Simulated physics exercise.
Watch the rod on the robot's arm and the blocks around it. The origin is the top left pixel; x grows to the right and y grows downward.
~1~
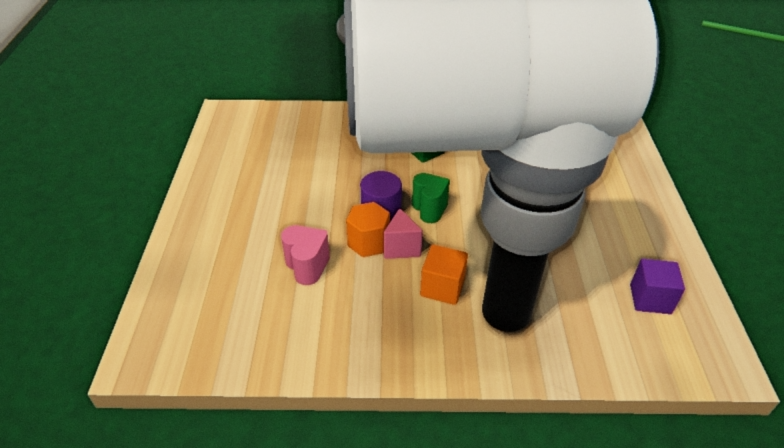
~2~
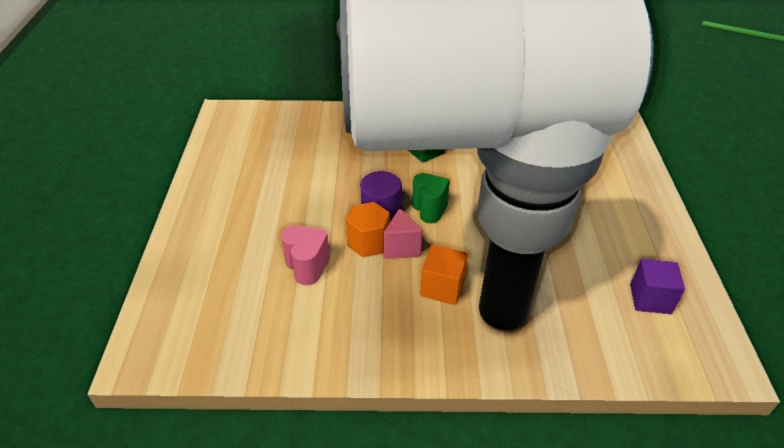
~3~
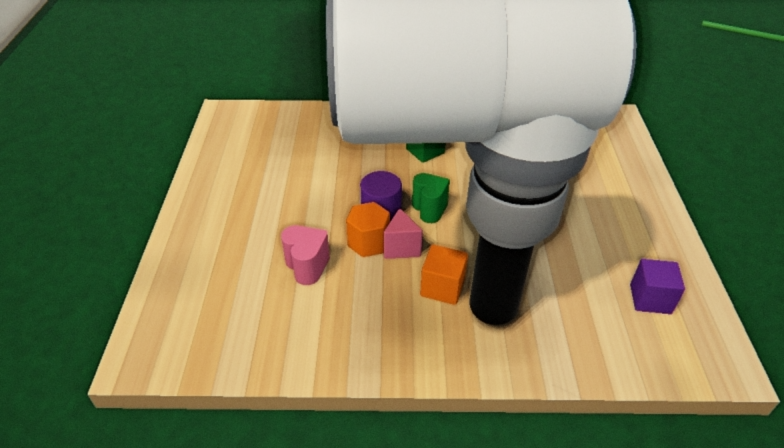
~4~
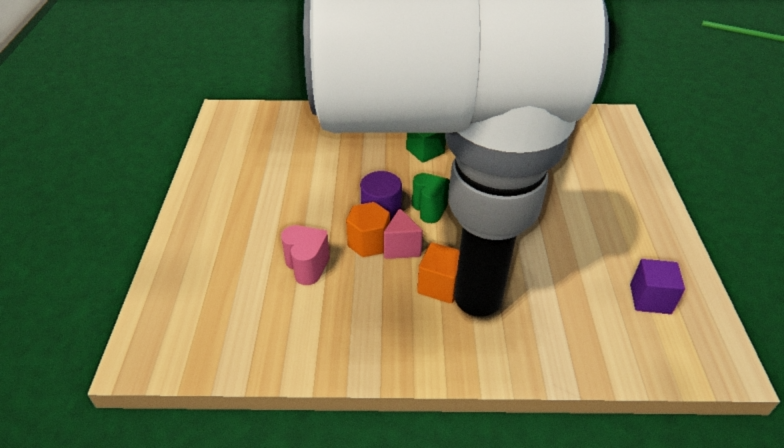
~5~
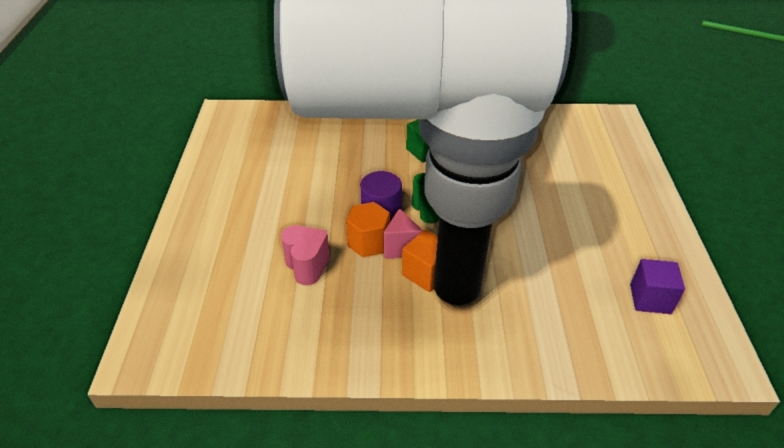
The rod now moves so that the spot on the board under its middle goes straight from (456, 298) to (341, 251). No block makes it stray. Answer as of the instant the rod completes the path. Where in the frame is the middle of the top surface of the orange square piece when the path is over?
My best guess is (383, 209).
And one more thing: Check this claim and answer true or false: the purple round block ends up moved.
My answer: True.
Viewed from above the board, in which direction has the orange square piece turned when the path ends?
Looking down, my answer is that the orange square piece rotates clockwise.
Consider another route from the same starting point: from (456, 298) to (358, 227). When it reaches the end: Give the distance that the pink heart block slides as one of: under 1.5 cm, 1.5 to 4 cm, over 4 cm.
The block shifts less than 1.5 cm.
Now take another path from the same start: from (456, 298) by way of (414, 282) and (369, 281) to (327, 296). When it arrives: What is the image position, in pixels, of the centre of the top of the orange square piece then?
The middle of its upper face will lie at (393, 223).
The first path, step by step. One third of the way, rod (416, 273); orange hexagon (354, 207), turned 25° anticlockwise; purple round block (379, 179); pink triangular block (393, 206); orange square piece (401, 226), turned 45° clockwise.
Two thirds of the way, rod (377, 257); orange hexagon (347, 202), turned 50° anticlockwise; purple round block (378, 173); pink triangular block (393, 191), turned 30° clockwise; orange square piece (383, 210), turned 75° clockwise.
At the end, rod (341, 242); pink heart block (297, 240), turned 20° anticlockwise; orange hexagon (342, 196), turned 35° anticlockwise; purple round block (378, 172); pink triangular block (394, 191), turned 30° clockwise; orange square piece (383, 209), turned 75° clockwise.
